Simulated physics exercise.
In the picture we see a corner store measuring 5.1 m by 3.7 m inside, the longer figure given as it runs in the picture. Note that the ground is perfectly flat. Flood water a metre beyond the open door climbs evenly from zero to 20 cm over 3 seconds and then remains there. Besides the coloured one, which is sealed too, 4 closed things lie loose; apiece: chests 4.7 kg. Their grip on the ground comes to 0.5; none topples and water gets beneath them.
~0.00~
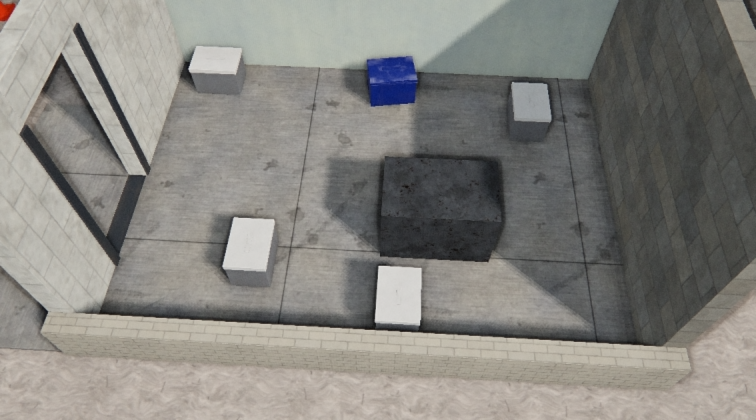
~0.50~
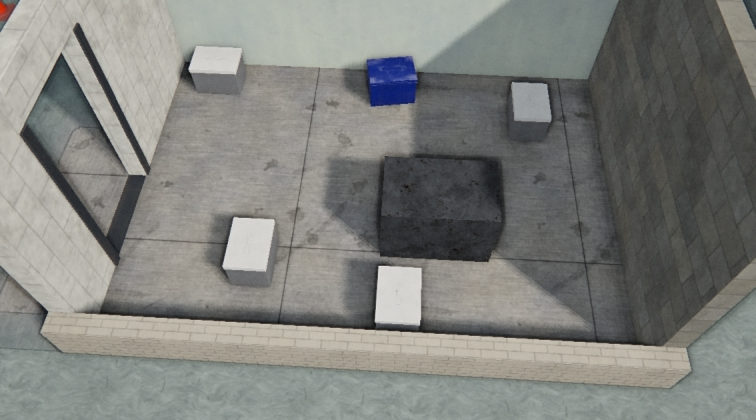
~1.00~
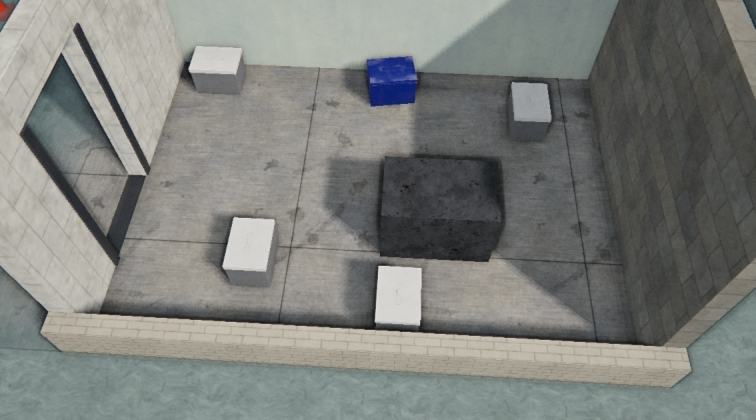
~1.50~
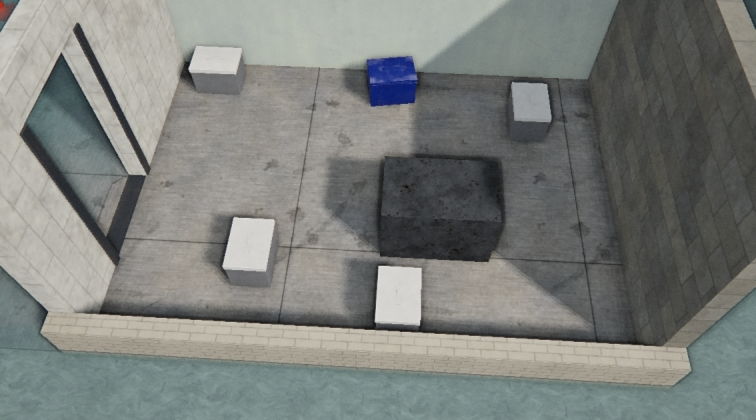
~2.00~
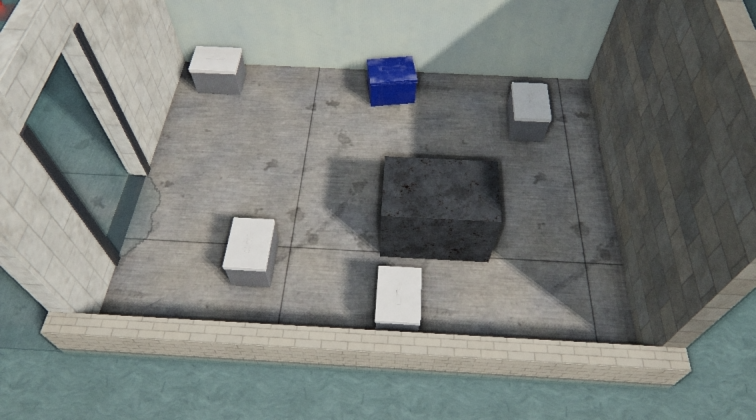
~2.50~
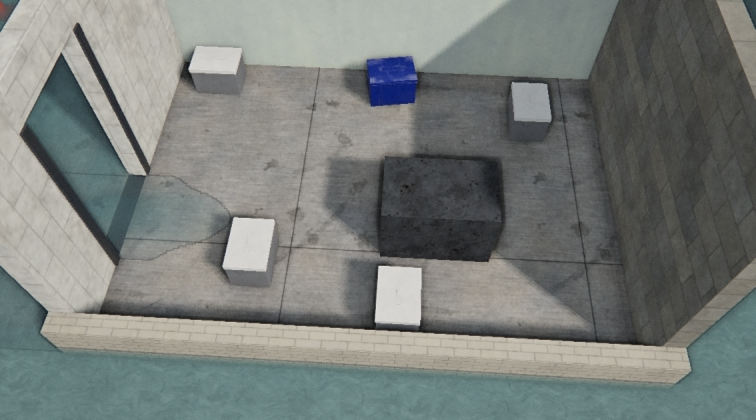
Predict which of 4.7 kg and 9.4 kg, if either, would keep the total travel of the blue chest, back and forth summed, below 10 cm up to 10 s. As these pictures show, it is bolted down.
Passing pick: None.
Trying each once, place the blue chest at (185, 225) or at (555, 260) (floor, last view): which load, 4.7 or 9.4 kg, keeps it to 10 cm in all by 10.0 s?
In that order: No load works; no load works.
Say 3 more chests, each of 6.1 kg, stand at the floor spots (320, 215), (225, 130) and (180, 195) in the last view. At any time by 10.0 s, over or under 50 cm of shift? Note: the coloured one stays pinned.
In that order: Beyond it, within it, beyond it.
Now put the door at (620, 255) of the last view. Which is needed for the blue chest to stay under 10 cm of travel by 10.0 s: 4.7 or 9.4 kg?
Then neither weight holds it.
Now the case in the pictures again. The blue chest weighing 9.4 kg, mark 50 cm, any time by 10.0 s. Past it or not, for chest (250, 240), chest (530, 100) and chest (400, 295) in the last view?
In order, the three come out above, above and above.
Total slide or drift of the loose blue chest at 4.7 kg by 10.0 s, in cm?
Roughly 200 cm.
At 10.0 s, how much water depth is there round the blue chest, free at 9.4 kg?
7 cm, roughly.
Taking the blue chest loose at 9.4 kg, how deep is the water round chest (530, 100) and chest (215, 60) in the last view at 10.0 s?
Around 9 cm and 2 cm.
After 3.5 s the blue chest would be 0 cm from its start with 4.7 kg and 0 cm from its start with 9.4 kg; 0 cm of water round it then.
After 4.5 s the blue chest would be 0 cm from its start with 4.7 kg and 0 cm from its start with 9.4 kg; 0 cm of water round it then.
After 7.0 s the blue chest would be 45 cm from its start with 4.7 kg and 3 cm from its start with 9.4 kg; 4 cm of water round it then.
After 10.0 s the blue chest would be 172 cm from its start with 4.7 kg and 70 cm from its start with 9.4 kg; 7 cm of water round it then.
